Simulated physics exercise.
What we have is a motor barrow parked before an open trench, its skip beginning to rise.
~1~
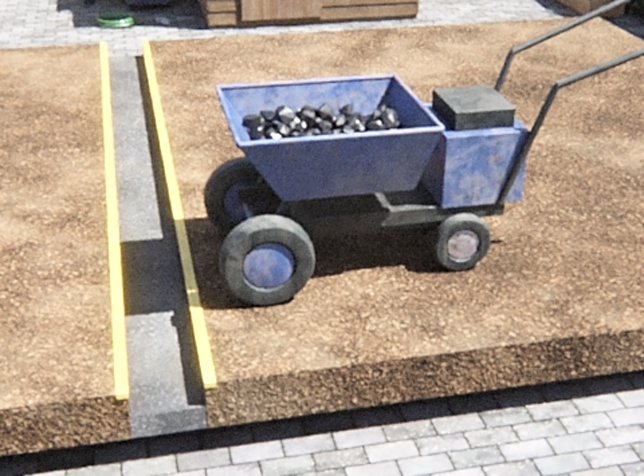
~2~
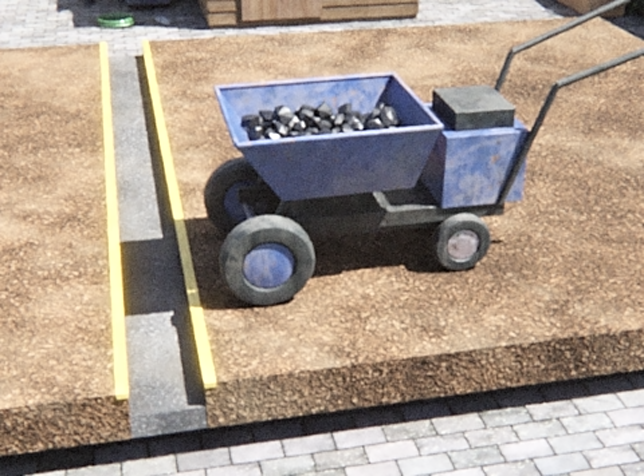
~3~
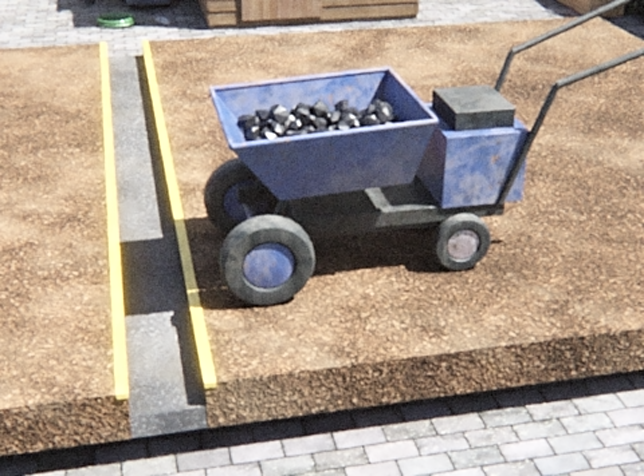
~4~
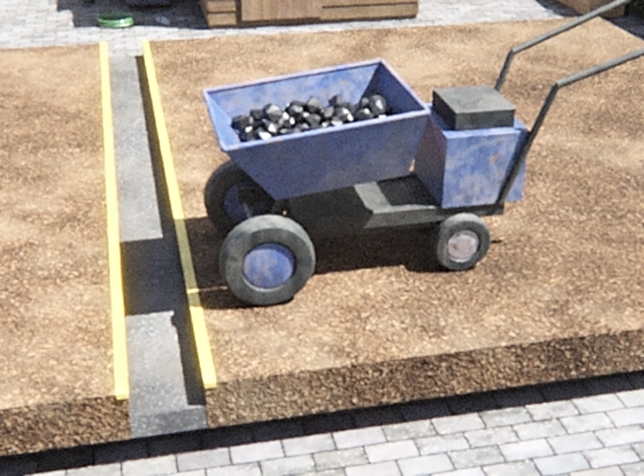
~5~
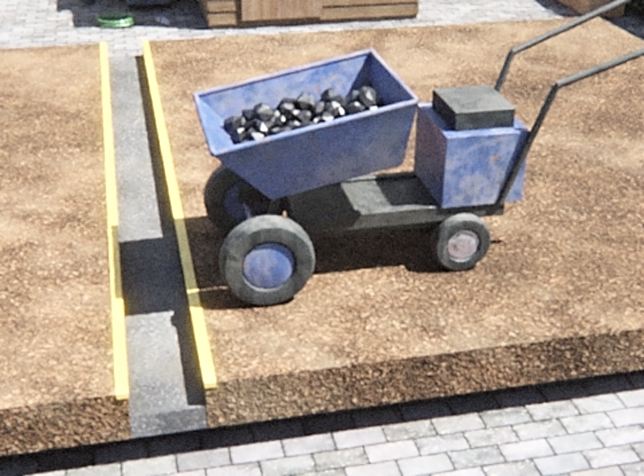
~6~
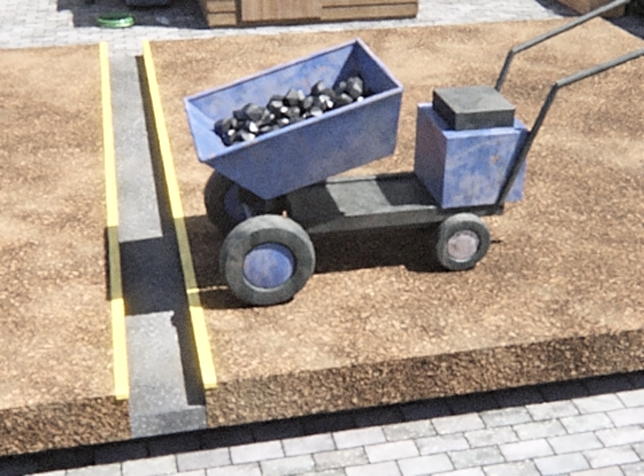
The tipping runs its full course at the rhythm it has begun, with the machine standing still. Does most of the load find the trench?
Between the edges lies less than half of the load.
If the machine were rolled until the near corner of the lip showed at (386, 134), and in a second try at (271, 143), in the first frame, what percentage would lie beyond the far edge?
Near 0 % and 40 %.
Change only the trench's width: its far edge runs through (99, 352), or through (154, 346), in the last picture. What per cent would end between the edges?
Near 50 % and 0 %.
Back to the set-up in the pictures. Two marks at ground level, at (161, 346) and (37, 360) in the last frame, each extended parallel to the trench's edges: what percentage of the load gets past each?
The first gives 90 %, the second 20 %.
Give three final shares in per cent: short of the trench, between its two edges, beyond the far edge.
Short: 0 %, between: 25 %, beyond: 75 %.
Shortly afterwards, skip tipped steeply; the whole lot in the skip.
Next, skip tipped right over; the bulk in the skip; only a few in or heaped over the trench; near a quarter beyond it; only a few falling.
Some moments later, skip tipped right over; only a few in the skip; a little in or heaped over the trench; the bulk beyond it.
In the end, skip tipped right over; only a few in the skip; near a quarter in or heaped over the trench; the bulk beyond it.
